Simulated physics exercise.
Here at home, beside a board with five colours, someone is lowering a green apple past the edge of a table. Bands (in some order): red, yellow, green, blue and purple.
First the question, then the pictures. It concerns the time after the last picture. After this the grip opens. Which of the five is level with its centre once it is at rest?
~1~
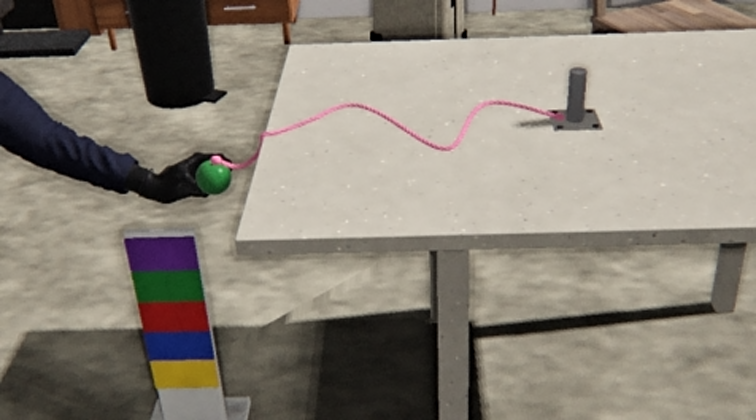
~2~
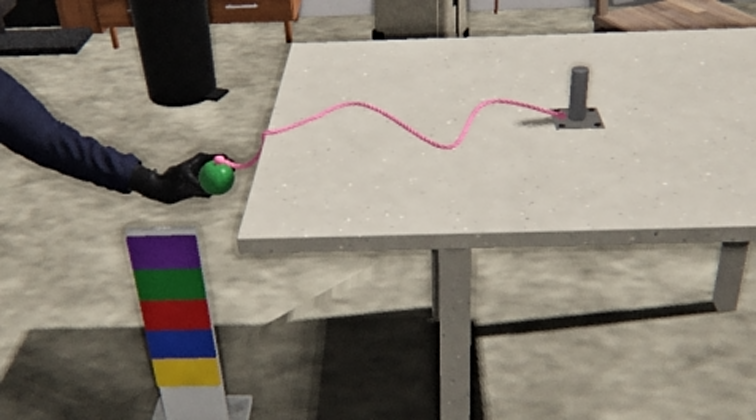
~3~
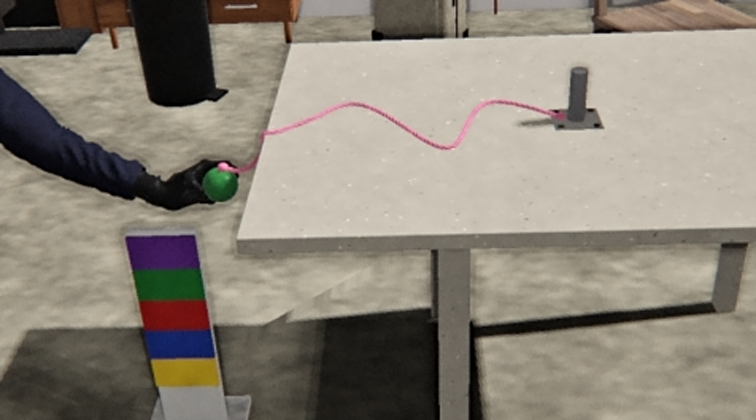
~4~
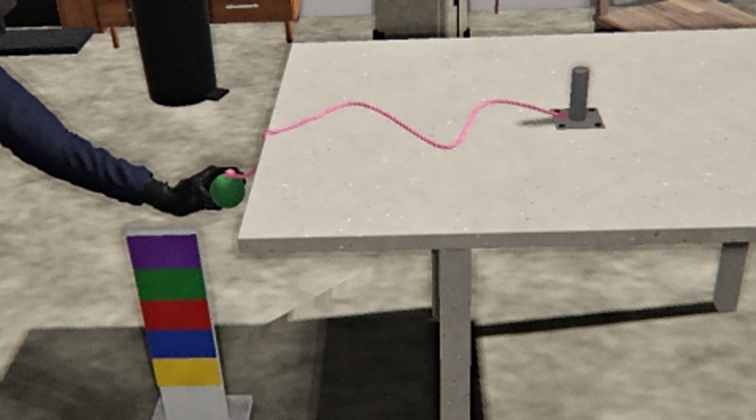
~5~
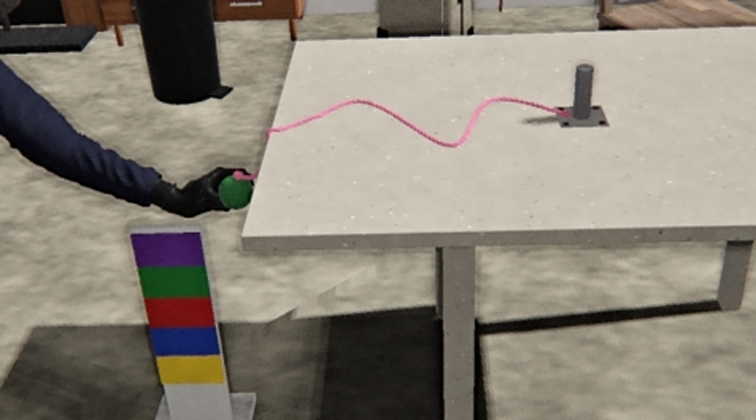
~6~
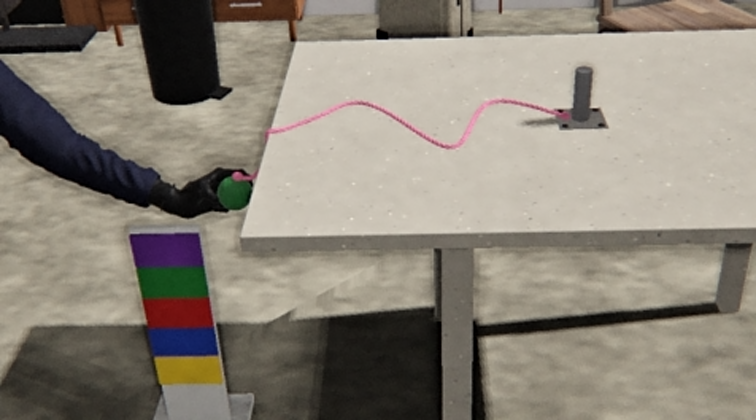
Blue.
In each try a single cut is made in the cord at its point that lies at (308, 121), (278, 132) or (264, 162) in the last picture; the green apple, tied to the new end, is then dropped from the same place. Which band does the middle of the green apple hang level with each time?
Purple; green; red.
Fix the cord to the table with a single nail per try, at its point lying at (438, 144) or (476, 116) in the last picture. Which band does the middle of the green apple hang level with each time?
Try by try: Green; red.
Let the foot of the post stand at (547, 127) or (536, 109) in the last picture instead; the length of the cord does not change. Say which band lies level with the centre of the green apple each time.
For the first it would be yellow, for the second yellow.
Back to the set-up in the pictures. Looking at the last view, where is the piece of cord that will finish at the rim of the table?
You'll find it somewhere near (392, 115).
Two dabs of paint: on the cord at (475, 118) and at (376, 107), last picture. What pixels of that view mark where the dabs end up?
About (437, 125), and the other about (270, 159).
Early on, apple near (304, 335); level with blue.
Midway, apple near (275, 336); level with blue.
Finally, apple near (292, 335); level with blue. Its centre hangs level with the blue band.
